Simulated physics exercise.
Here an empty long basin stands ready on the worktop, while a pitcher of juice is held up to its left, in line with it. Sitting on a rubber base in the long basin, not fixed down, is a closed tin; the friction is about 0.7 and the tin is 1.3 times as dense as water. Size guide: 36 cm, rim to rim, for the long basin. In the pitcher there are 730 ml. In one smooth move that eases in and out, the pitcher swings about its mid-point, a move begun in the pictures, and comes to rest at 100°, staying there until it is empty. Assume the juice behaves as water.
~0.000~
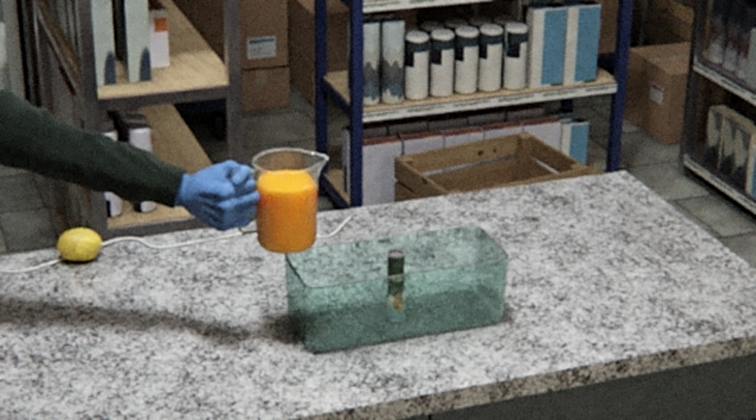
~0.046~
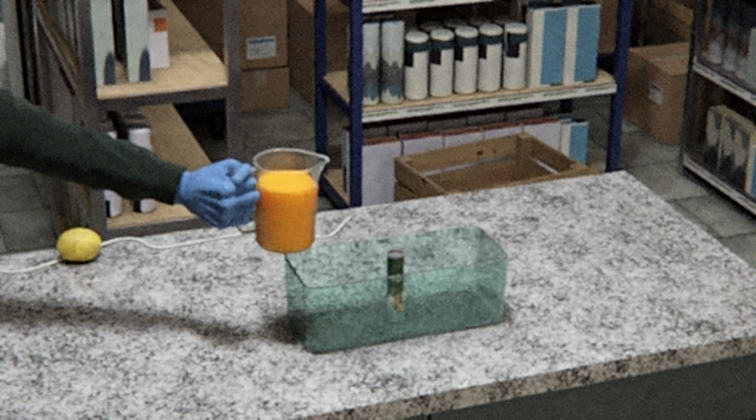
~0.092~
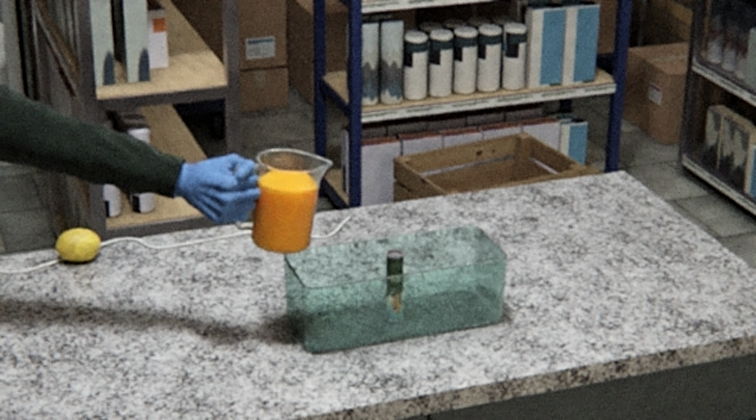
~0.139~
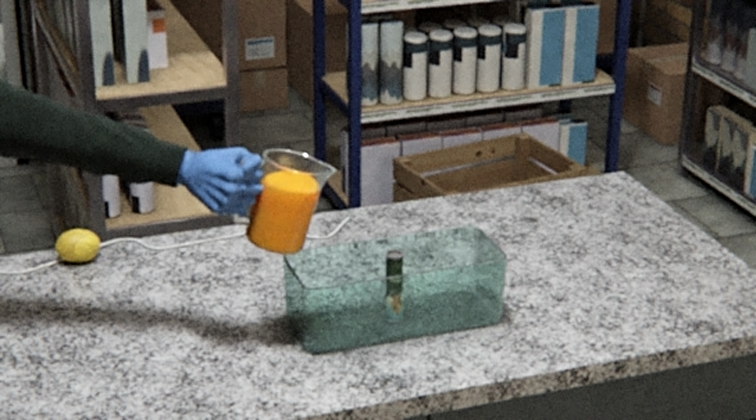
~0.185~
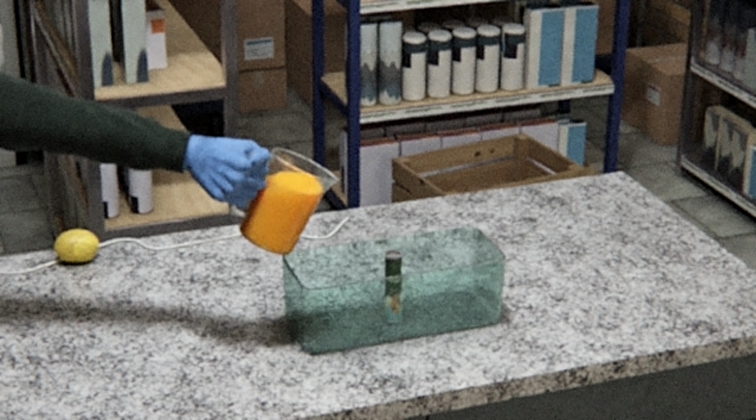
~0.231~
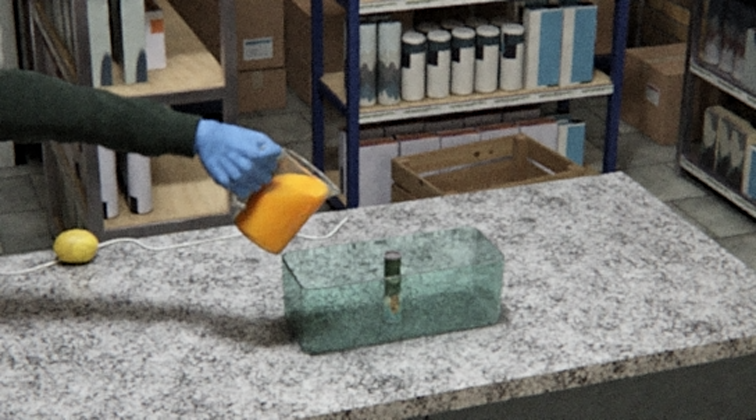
At the start, a blue-gloved hand holds a pitcher of orange juice upright above the left end of a clear greenish basin with a small dark object inside, on a speckled worktop. The hand then tilts the pitcher to the right, slightly at first and then more steeply, leaving it clearly slanted.
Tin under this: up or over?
Up.
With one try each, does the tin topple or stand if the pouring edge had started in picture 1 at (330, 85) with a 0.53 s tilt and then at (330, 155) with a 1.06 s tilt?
The tin overturns the first time and stays vertical the second time.
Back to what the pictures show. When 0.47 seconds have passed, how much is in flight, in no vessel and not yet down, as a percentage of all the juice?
I'd put it at about 20 percent.
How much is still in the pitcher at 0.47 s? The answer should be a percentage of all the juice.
About 66 percent.
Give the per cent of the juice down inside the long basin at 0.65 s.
I'd put it at roughly 56 per cent.
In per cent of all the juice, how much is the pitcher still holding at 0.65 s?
Close to 26 in a hundred.
Then, 0.47 s in, the tilt is 97° and 66 per cent is still to pour; the tin stands where it began.
Then, 0.65 s in, the tilt is 100° and 27 per cent is still to pour; the tin stands where it began.
Then, 0.83 s in, the tilt is 100° and 9 per cent is still to pour; the tin stands where it began.
Then, 1.03 s in, the tilt is 100° and 2 per cent is still to pour; the tin stands where it began.
Finally, the tin stands where it began.
